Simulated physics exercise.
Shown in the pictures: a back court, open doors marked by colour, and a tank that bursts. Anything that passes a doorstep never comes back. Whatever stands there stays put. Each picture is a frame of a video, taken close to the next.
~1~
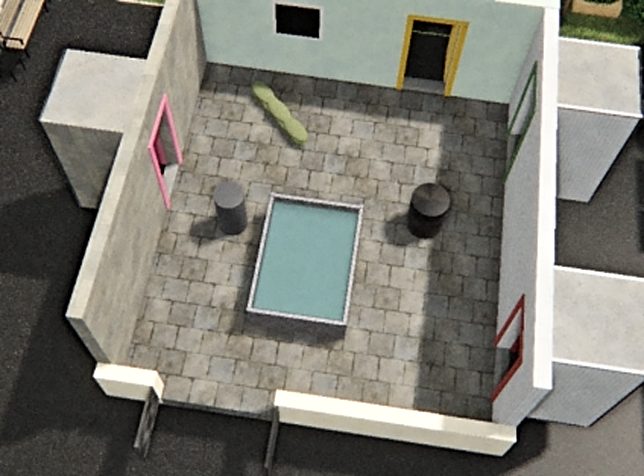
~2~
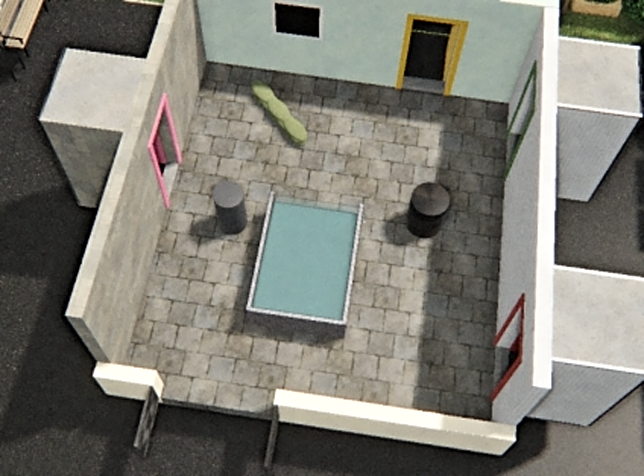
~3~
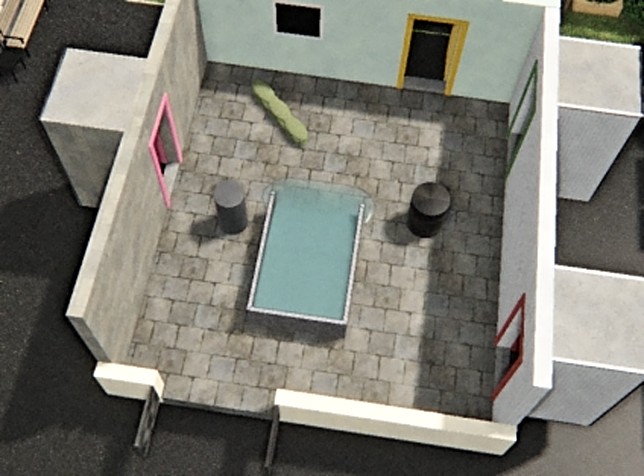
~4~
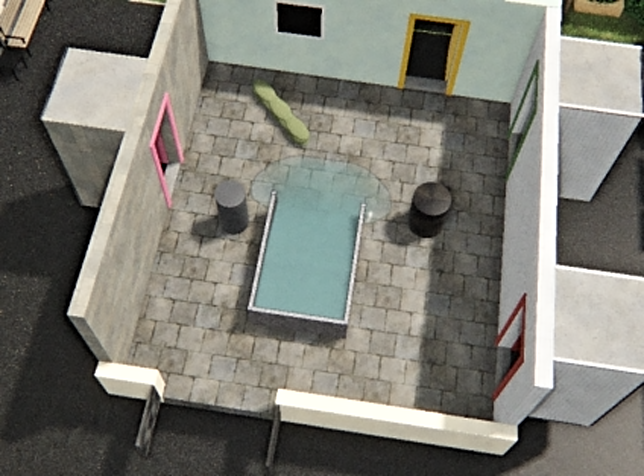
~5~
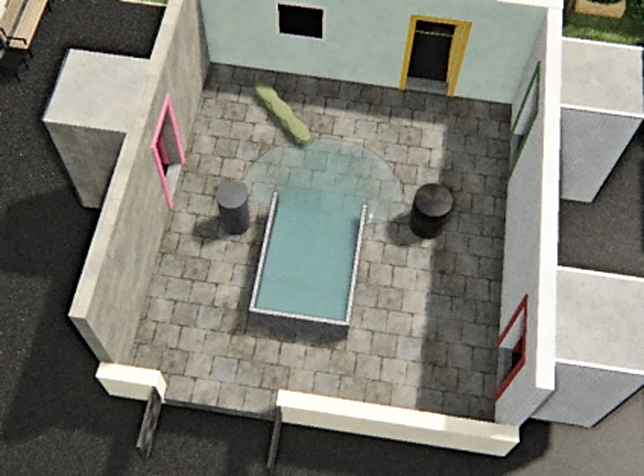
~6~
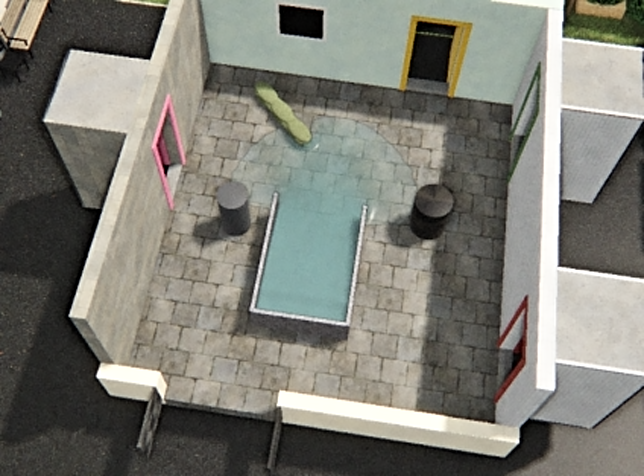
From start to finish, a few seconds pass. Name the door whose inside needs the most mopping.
Yellow.
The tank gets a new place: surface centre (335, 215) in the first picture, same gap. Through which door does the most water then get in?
It's the one in yellow.
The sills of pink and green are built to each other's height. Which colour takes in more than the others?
My answer is the one in green.
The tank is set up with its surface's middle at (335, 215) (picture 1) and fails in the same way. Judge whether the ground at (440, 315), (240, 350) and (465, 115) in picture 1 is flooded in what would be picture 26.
Result, in order: Unaffected; unaffected; affected.
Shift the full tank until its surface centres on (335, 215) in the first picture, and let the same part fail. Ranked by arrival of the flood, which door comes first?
It would be the yellow one.
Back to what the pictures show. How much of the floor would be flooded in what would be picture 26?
Around 40 percent.
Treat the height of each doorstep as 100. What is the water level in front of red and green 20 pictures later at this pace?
I'd put the first at close to 0 per cent and the second at close to 50 per cent.
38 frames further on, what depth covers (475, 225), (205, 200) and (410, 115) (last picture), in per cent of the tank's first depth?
First 10, next 8, last 14 in a hundred.
A moment on, water covers 25 % of the floor; yellow door not reached, pink door not reached, green door not reached, red door not reached.
Next, water covers 35 % of the floor; yellow door a trickle in, pink door not reached, green door not reached, red door not reached.
Then, water covers 40 % of the floor; yellow door some in, pink door wet at the sill, nothing in, green door wet at the sill, nothing in, red door not reached.
Later, water covers 75 % of the floor; yellow door some in, pink door a trickle in, green door wet at the sill, nothing in, red door wet at the sill, nothing in.
In the end, water covers 95 % of the floor; yellow door some in, pink door a trickle in, green door wet at the sill, nothing in, red door a trickle in; the yellow door has let in the most.
